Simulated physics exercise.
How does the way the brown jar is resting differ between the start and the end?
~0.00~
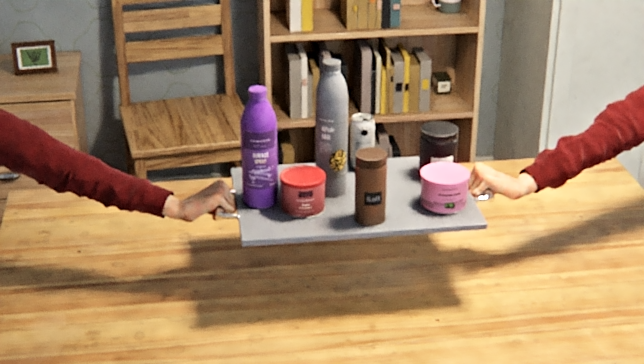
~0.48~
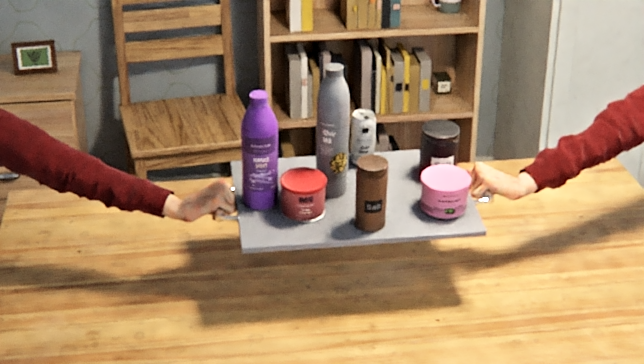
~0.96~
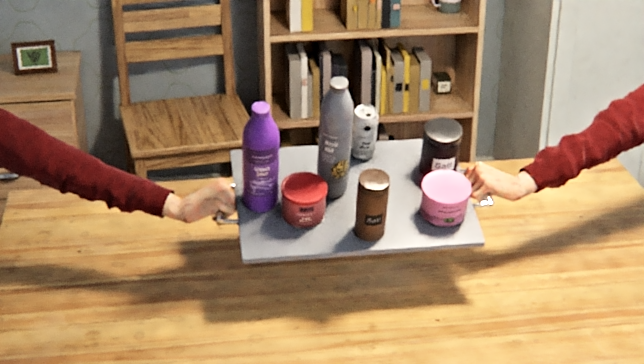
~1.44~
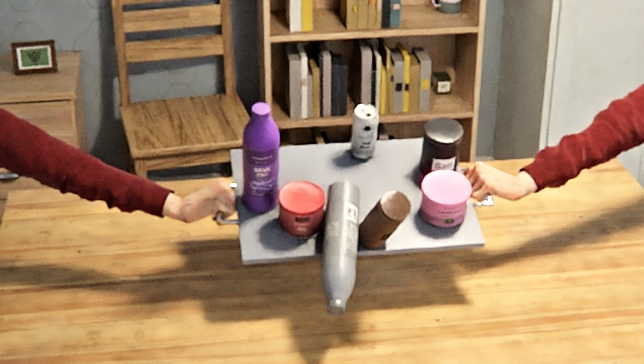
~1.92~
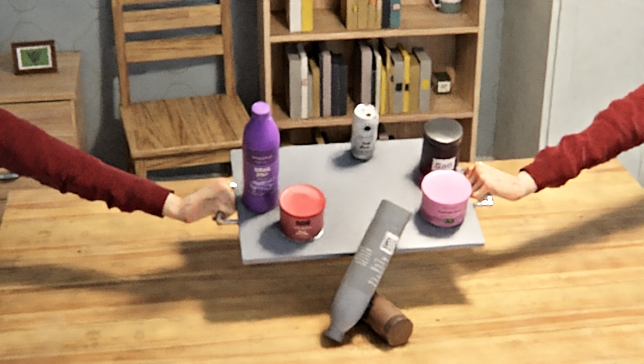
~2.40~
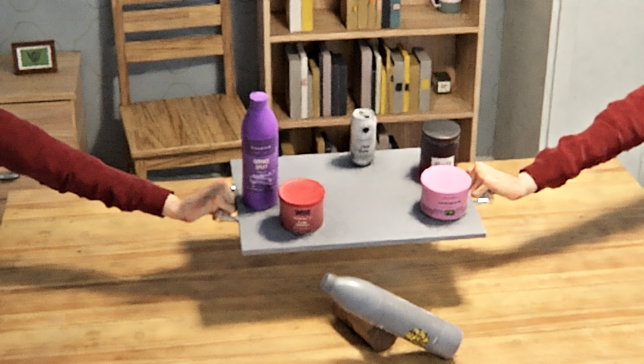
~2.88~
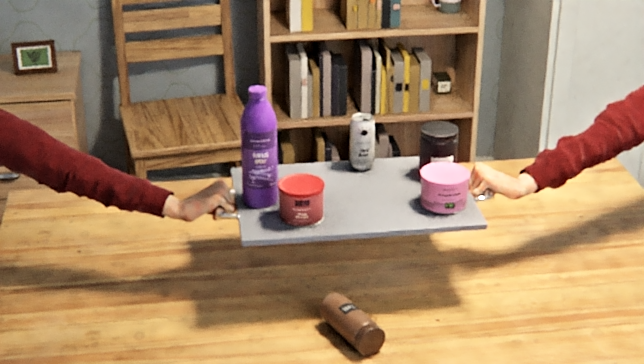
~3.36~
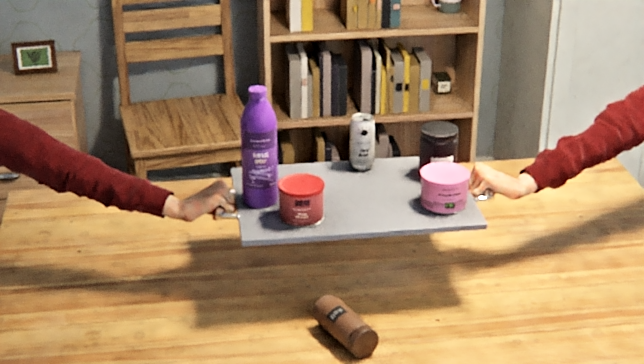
At the start the brown jar stands upright on the tray, and at the end it lies on its side on the wooden table.
